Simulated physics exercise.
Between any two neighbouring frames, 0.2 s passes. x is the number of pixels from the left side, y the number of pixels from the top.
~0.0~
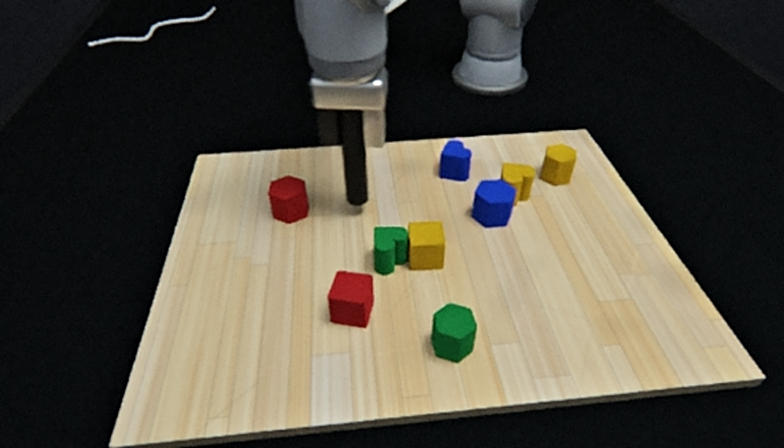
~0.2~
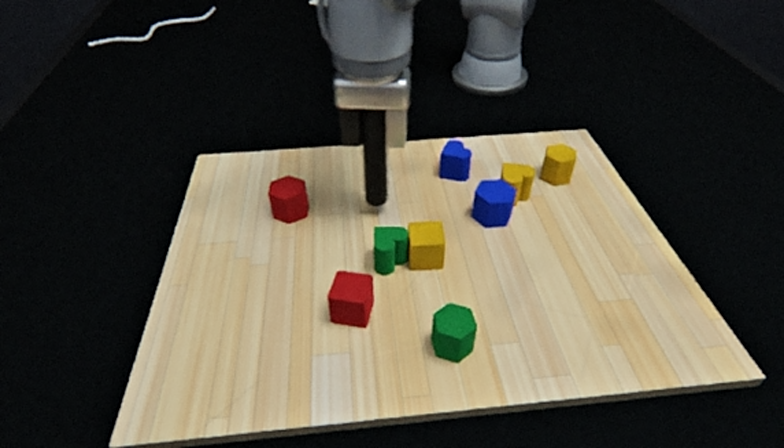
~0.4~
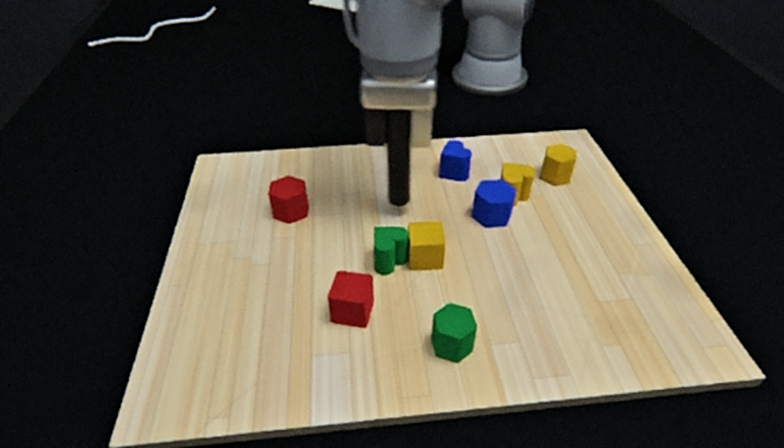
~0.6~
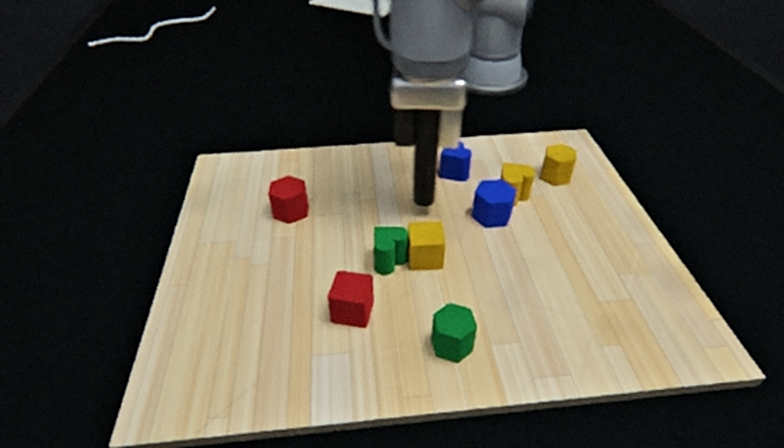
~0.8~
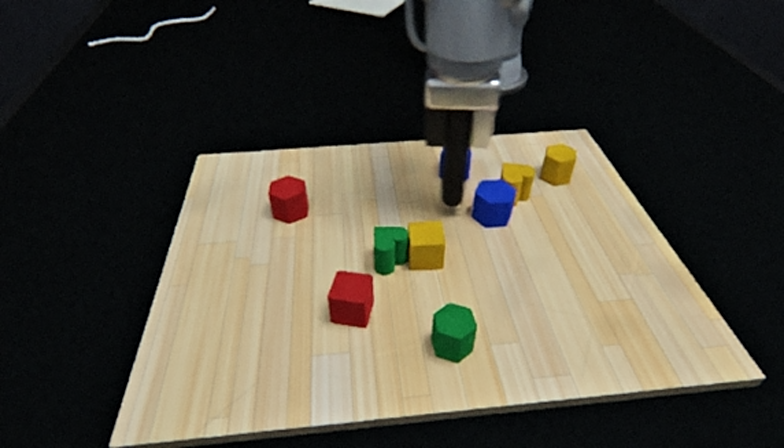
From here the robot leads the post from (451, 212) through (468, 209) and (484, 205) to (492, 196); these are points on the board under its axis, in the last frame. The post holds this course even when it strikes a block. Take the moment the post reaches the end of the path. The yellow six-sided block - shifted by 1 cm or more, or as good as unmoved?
Still in place.
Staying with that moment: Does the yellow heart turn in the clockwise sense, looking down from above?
Going by the path, no.
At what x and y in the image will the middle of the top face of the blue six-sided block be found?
Its top centre is at about (515, 192).
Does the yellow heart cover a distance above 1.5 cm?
My answer is no.
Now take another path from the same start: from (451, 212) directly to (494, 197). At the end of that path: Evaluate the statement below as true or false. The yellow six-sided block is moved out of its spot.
My answer: False.
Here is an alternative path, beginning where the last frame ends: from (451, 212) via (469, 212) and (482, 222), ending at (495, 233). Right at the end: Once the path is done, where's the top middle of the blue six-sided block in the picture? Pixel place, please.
By then it is at (523, 198).
On the path given first. Halfway along, post (478, 196); blue six-sided block (509, 192); yellow heart (523, 171), turned 25° anticlockwise.
At the end, post (494, 185); blue six-sided block (515, 192), turned 25° clockwise; yellow heart (524, 171), turned 30° anticlockwise; yellow six-sided block still.
